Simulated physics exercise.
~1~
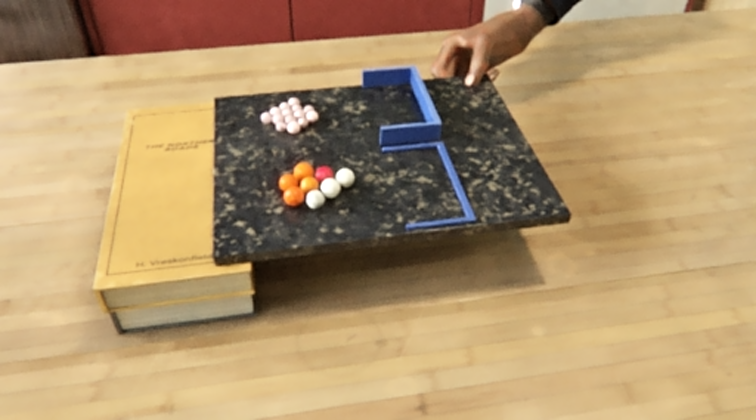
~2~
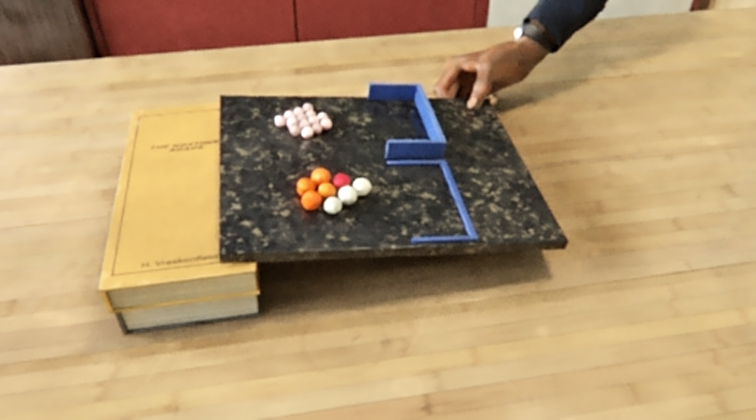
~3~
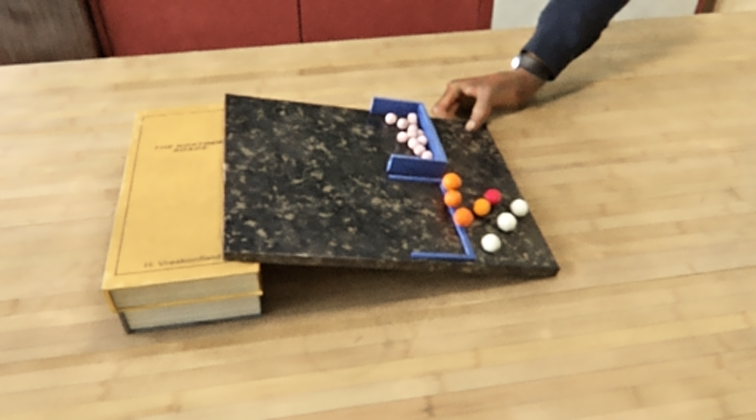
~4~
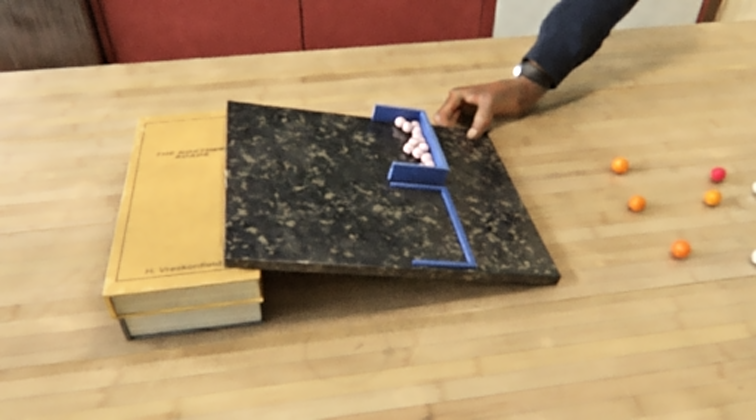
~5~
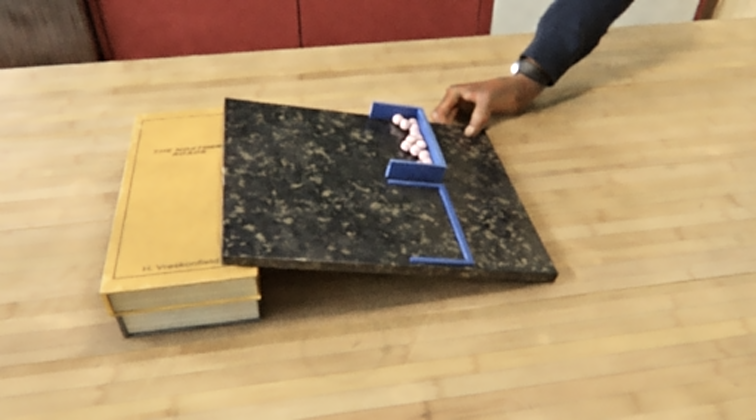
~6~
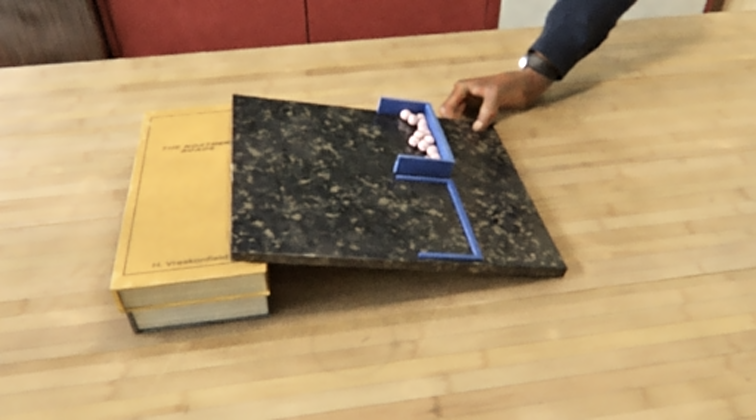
A hand lowered one end of a speckled dark board propped on a thick yellow book, and the orange, white and red balls rolled right, over a low blue strip and away across the table, while the small pink ones stayed gathered behind a taller blue barrier.
